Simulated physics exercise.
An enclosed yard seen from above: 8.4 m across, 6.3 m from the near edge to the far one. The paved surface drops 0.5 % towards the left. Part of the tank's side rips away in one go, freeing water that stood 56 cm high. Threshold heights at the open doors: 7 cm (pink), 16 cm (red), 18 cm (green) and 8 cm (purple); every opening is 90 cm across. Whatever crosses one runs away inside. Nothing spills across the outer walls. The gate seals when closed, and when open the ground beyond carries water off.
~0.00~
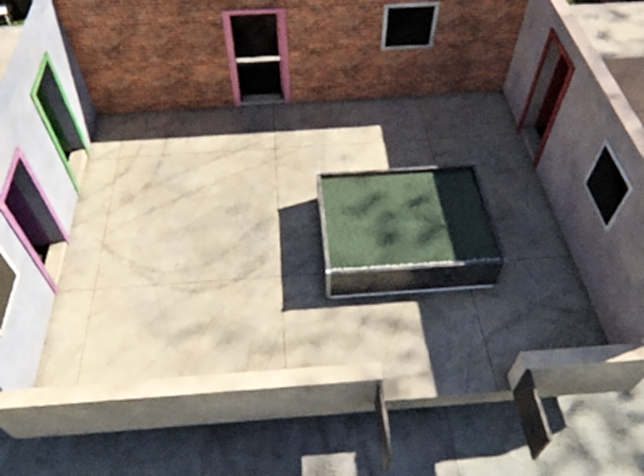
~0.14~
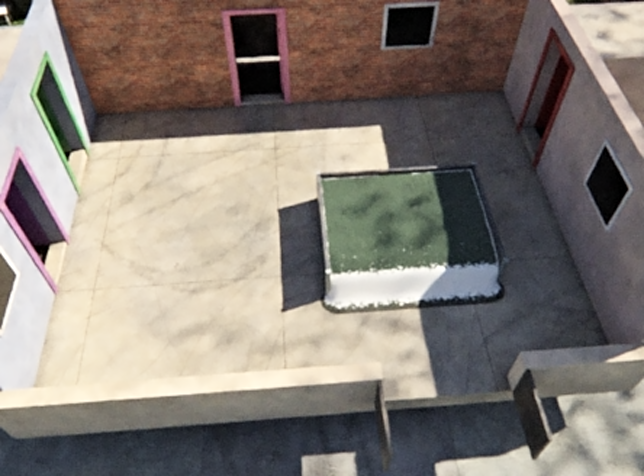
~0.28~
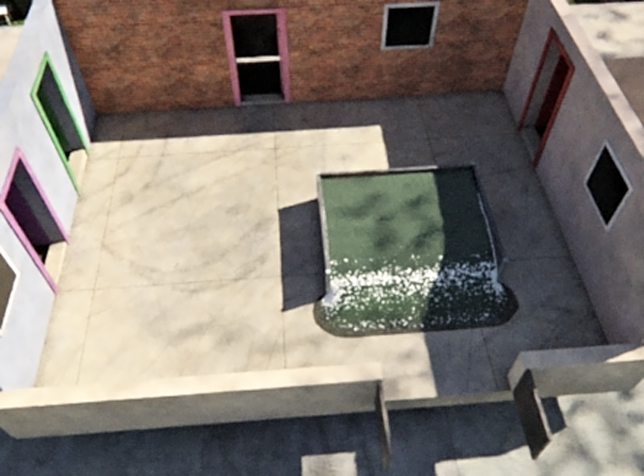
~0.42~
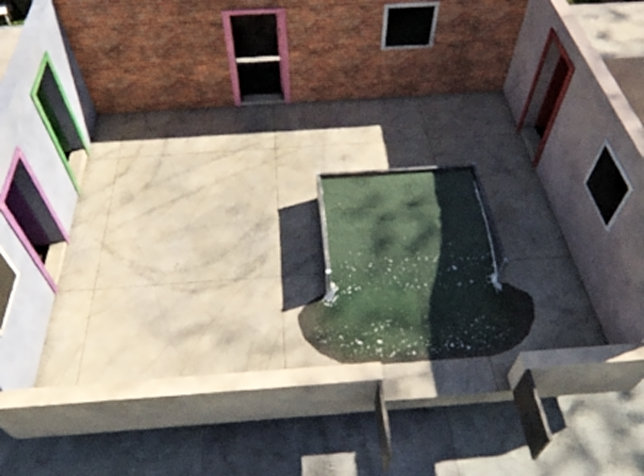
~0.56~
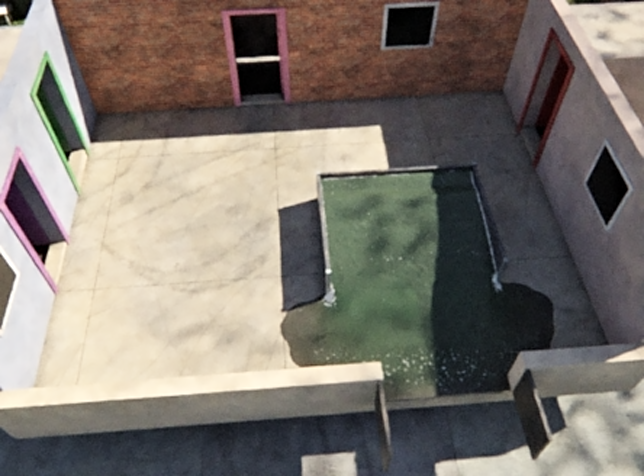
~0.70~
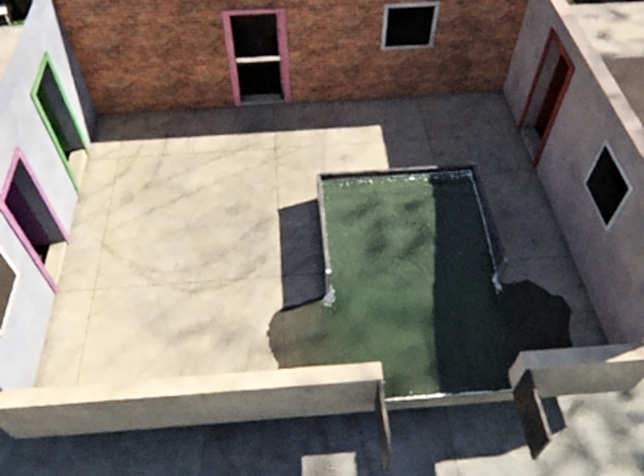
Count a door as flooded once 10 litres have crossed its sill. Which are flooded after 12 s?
Within that time: At the pink door it keeps below the limit; at the red door it does not reach the limit; at the green door it stays under the limit; at the purple door it stays under the limit.
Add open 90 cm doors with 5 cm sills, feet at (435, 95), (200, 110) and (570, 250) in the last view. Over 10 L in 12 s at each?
In that order: Under, not over, not over.
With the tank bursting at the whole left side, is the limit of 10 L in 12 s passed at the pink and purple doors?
Then: Pink below, purple over.
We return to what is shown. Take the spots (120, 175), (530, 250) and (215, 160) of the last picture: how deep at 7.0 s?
Roughly 3, 2 and 0 cm, in turn.
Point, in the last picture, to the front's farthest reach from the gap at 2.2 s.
Near (81, 408).
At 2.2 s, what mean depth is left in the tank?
Roughly 18 cm on average.
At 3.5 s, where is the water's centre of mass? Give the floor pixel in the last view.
Near (368, 304).
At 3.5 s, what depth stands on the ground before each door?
In cm: Pink 0, red 0, green 0, purple 2.
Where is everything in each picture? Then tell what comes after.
In the first picture, still water, 56 cm deep, in the tank at (406, 218).
In the second picture, water pours out at (414, 282) and has run 1.4 m, to (329, 305); typically 8 cm deep outside, 56 cm at the tank's back.
In the third picture, water pours out at (414, 283) and has run 1.6 m, to (323, 322); typically 11 cm deep outside, 56 cm at the tank's back.
In the fourth picture, the front is at (312, 337), 1.8 m from the gap at (414, 283); 3.5 m2 of floor is under water; 56 cm left at the back of the tank.
In the fifth picture, water pours out at (414, 283) and has run 2.1 m, to a hidden place; typically 8 cm deep outside, 54 cm at the tank's back.
In the sixth picture, the front is at a hidden place, 2.5 m from the gap at (414, 284); 6.3 m2 of floor is under water; 47 cm left at the back of the tank.
After 1.4 s water covers 15 % of the floor and is deepest (32 cm) near (362, 386); pink door not reached, red door not reached, green door not reached, purple door not reached.
After 2.2 s water covers 20 % of the floor and is deepest (29 cm) near (362, 386); pink door not reached, red door not reached, green door not reached, purple door not reached.
After 3.5 s water covers 40 % of the floor and is deepest (17 cm) near (29, 412); pink door not reached, red door not reached, green door not reached, purple door not reached.
After 7.0 s water covers 60 % of the floor and is deepest (8 cm) near (98, 115); pink door not reached, red door 2 cm at the sill, 0 L in, green door 3 cm at the sill, 0 L in, purple door 5 cm at the sill, 0 L in.
After 12.0 s water covers 85 % of the floor and is deepest (6 cm) near (88, 158); pink door 4 cm at the sill, 0 L in, red door 2 cm at the sill, 0 L in, green door 4 cm at the sill, 0 L in, purple door 3 cm at the sill, 0 L in.
